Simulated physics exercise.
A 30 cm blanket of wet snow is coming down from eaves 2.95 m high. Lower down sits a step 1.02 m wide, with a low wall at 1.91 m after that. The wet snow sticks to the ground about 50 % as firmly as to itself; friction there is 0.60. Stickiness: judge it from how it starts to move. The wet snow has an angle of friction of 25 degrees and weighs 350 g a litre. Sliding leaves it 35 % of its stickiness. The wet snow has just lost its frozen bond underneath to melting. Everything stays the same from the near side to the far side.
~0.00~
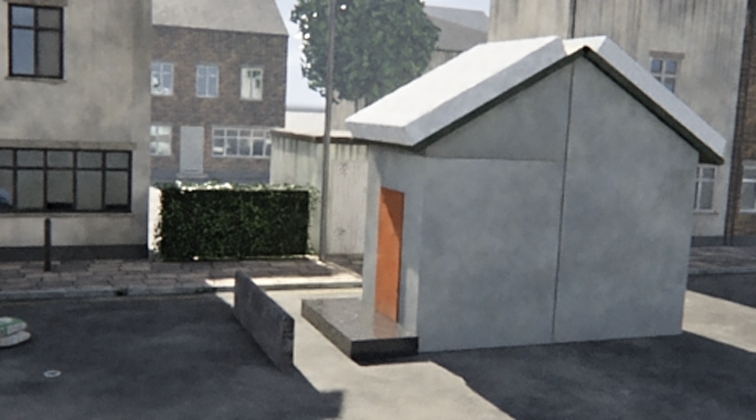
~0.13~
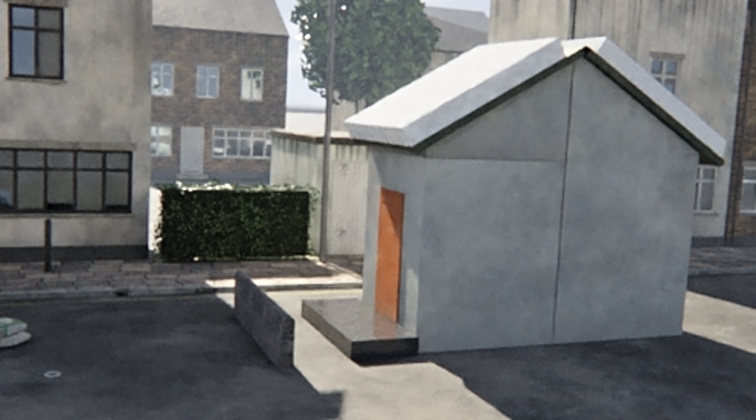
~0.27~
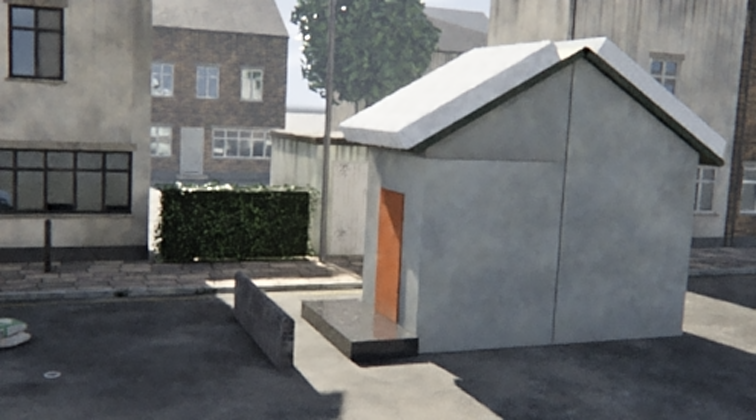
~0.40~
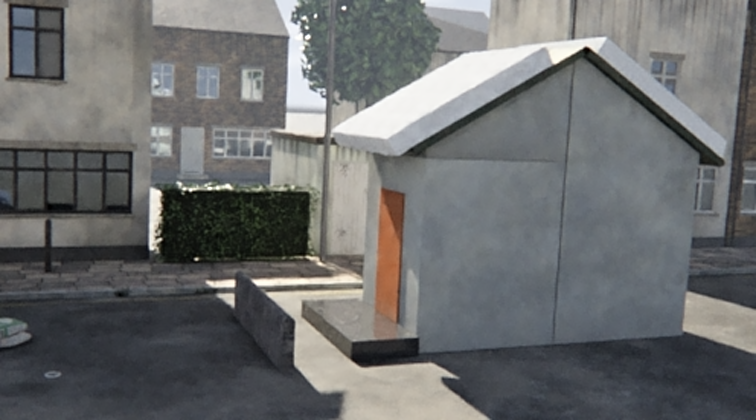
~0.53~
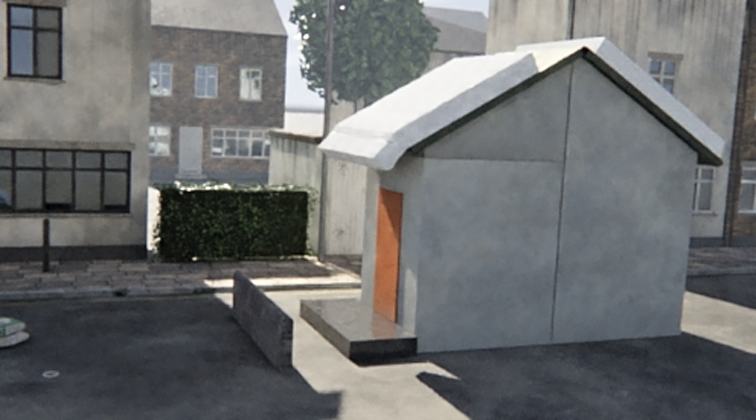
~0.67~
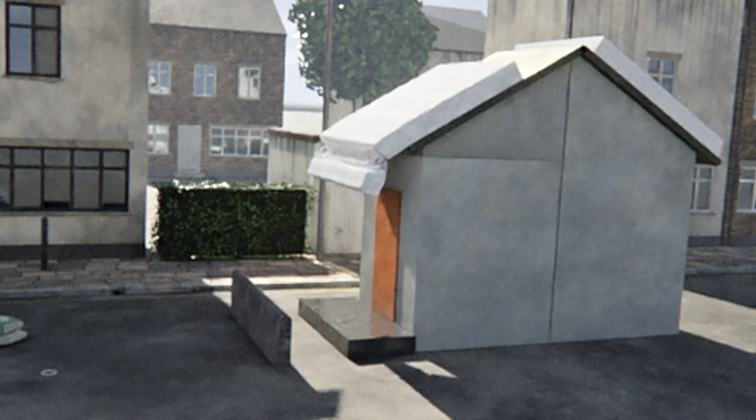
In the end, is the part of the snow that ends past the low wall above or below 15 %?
Greater than 15 %.
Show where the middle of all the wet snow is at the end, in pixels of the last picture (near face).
(253, 352), roughly.
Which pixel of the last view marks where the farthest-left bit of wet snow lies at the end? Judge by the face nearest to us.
Roughly at (30, 381).
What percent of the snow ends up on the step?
I'd say near 3 in a hundred.
After 1.09 s, 51 % is still on the roof and 0 % is past the low wall.
After 1.59 s, none is still on the roof and 23 % is past the low wall.
After 2.10 s, none is still on the roof and 41 % is past the low wall.
After 2.60 s, none is still on the roof and 41 % is past the low wall.
After 2.70 s, none is still on the roof and 41 % is past the low wall.
